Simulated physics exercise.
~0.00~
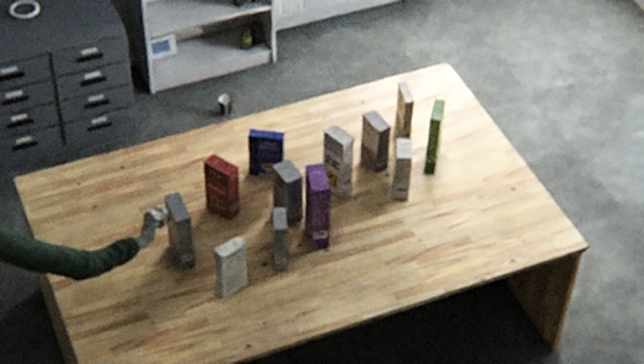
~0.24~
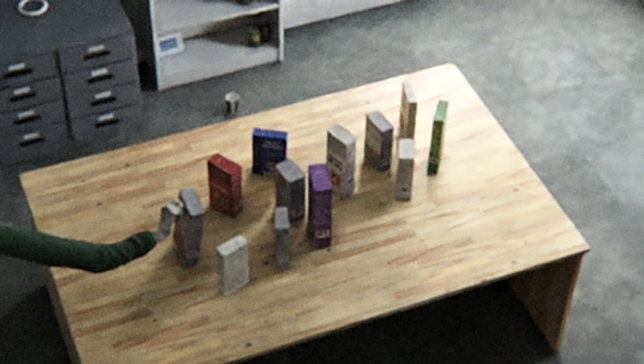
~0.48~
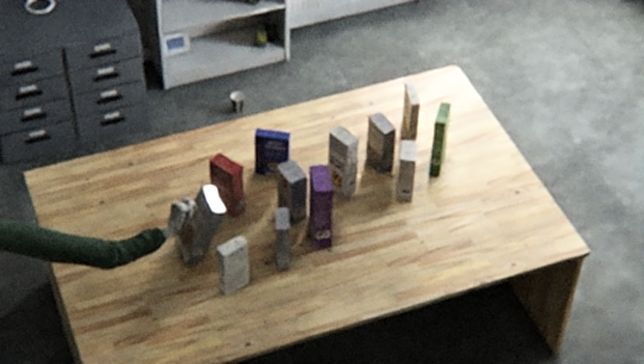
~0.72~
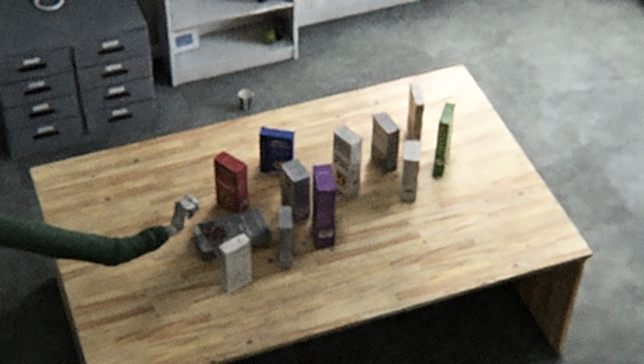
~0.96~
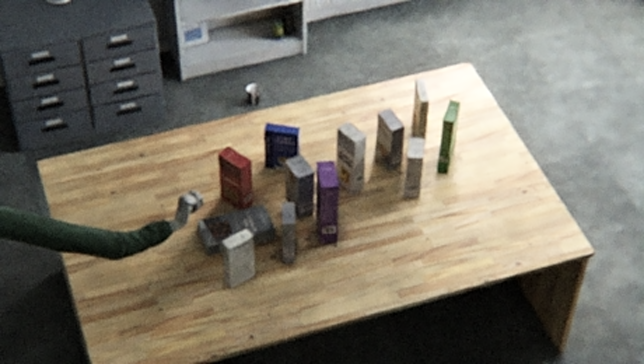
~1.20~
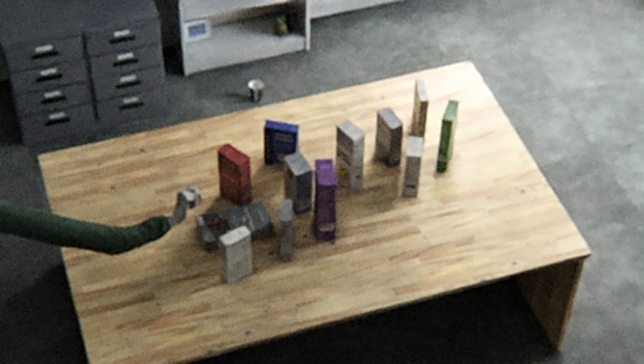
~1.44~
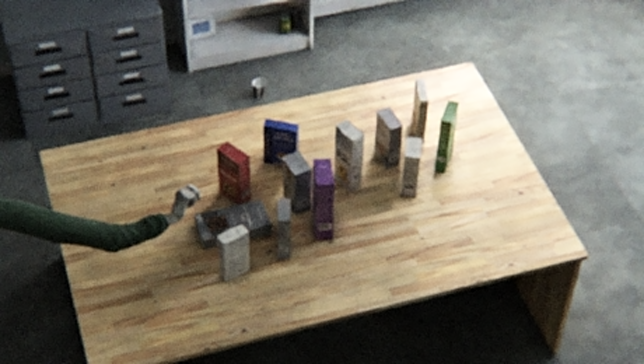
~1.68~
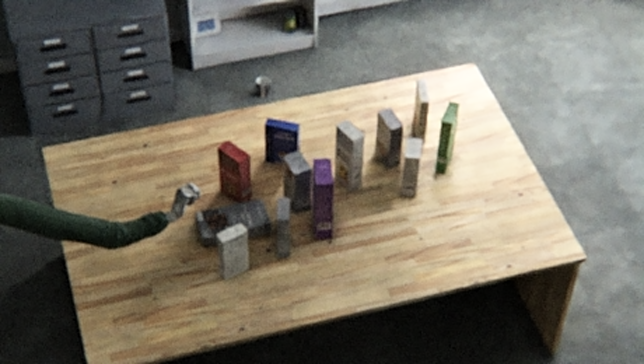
A green-sleeved arm tips a gray box rightward onto its side, leaving the others standing.
